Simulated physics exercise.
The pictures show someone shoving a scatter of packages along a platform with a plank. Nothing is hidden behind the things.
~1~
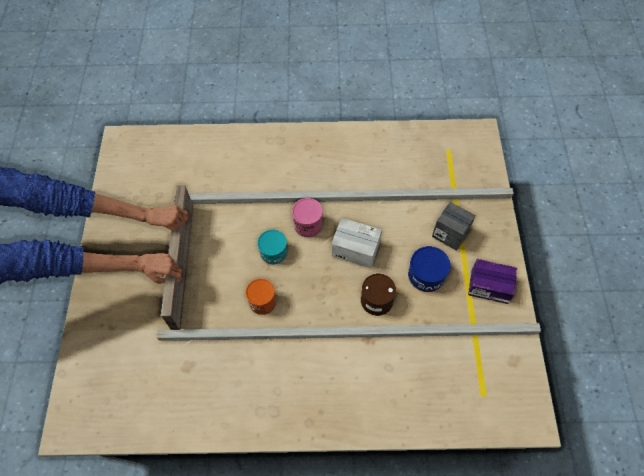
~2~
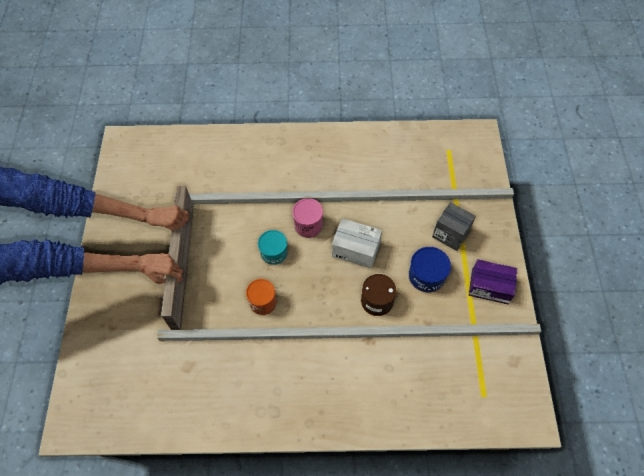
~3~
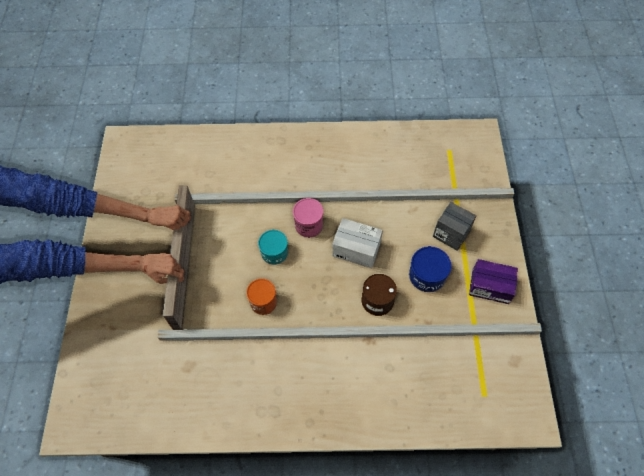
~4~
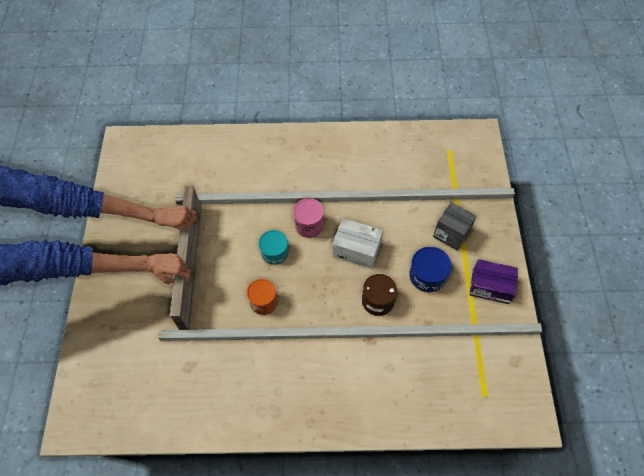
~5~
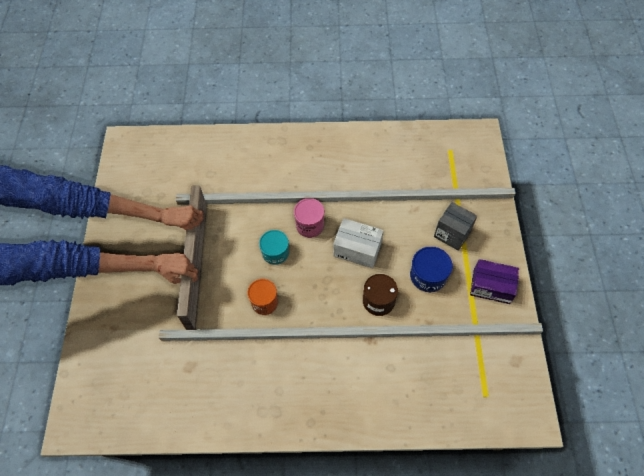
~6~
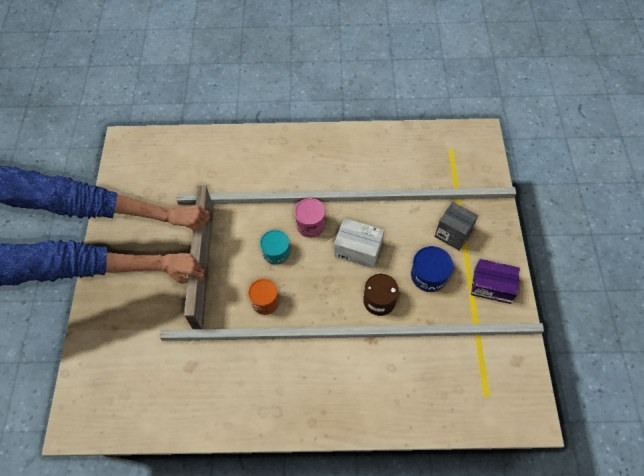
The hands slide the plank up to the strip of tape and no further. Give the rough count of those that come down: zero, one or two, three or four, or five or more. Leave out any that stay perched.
The number that fall off is one or two.
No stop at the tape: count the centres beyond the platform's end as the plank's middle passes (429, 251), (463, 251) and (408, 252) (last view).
It would be 0, 1 and 0.
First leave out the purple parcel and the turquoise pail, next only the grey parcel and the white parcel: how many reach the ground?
It would be 0 and 0.
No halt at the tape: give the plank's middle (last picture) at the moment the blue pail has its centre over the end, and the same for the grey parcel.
Near (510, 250) and (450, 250).
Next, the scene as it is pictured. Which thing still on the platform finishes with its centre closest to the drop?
The purple parcel ends nearest.
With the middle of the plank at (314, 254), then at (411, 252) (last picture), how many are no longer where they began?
4 and 7.
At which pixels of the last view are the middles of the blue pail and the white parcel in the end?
Near (492, 273) and (509, 225).
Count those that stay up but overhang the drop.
It comes to 2.
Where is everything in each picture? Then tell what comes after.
The first picture shows purple parcel (492, 281); grey parcel (453, 226); blue pail (428, 270); plank (179, 256); tape (464, 260).
The second picture shows grey parcel (454, 227); brown canister (378, 295).
The third picture shows blue pail (429, 270); white parcel (357, 243).
The fourth picture shows purple parcel (494, 282); turquoise pail (274, 248).
The fifth picture shows grey parcel (455, 226); pink pail (310, 219).
The sixth picture shows purple parcel (495, 281); grey parcel (456, 226); blue pail (431, 270); plank (200, 256); tape (467, 260).
A little later, none off yet; purple parcel at rest near (495, 281); grey parcel at rest near (456, 226); blue pail at rest near (431, 270).
Next, none off yet; purple parcel at rest near (495, 281); grey parcel shifted about its own width near (495, 219); blue pail shifted a little near (448, 272).
When it is over, the number that fall off is one or two; down, grey parcel.
